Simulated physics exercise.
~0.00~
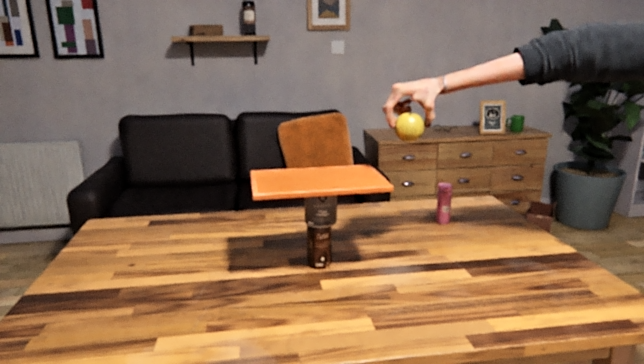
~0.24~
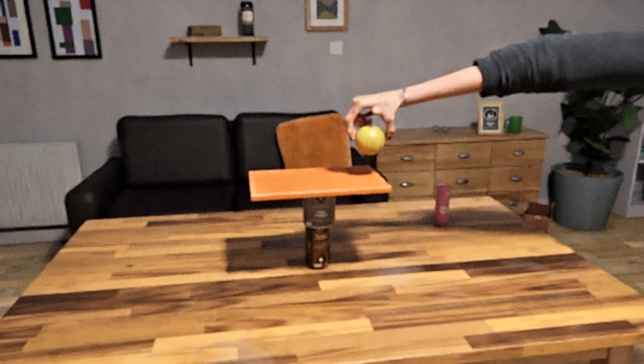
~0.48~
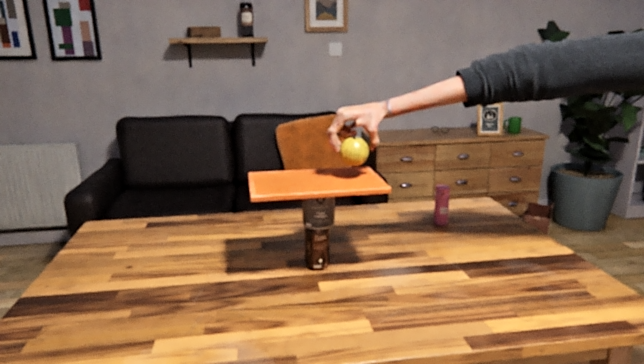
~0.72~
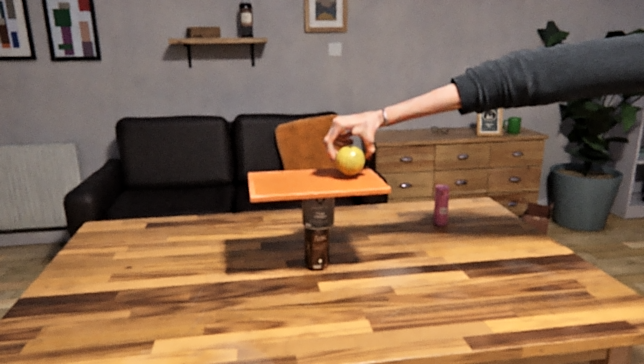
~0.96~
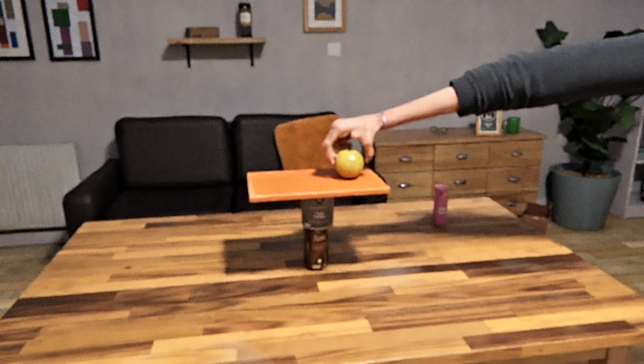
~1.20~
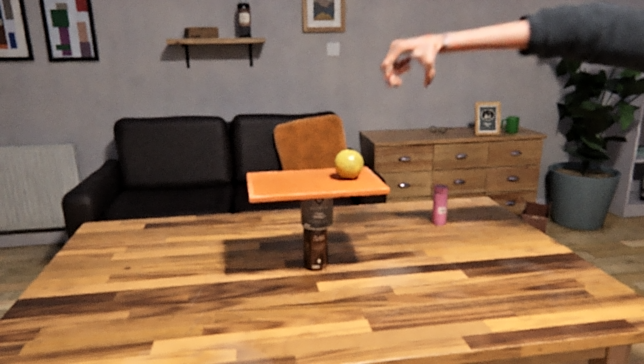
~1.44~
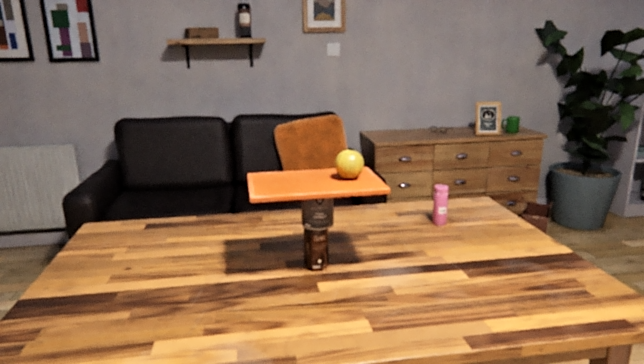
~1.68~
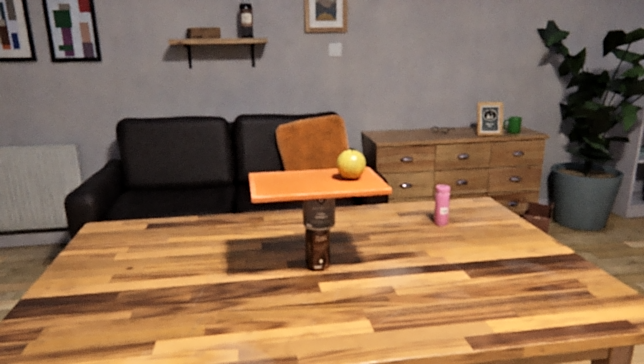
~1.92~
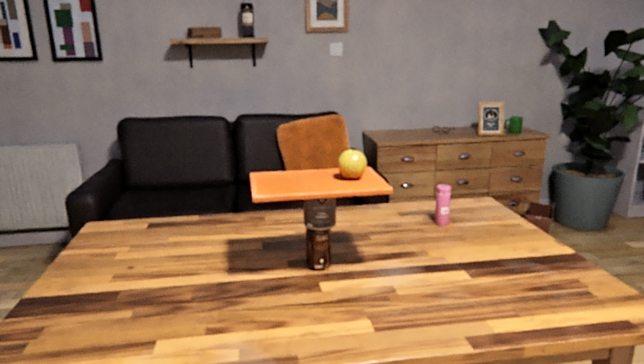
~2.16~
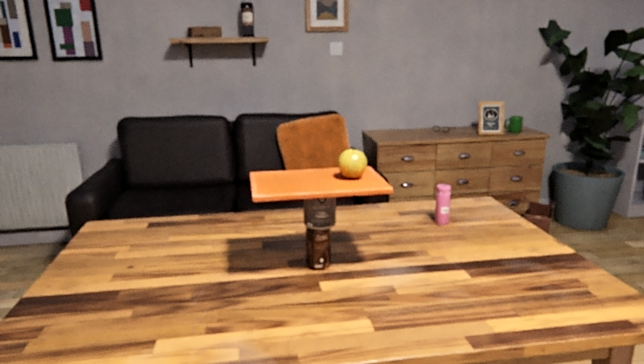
On a wooden table, a hand sets a yellow apple on a balanced orange tray, which holds.
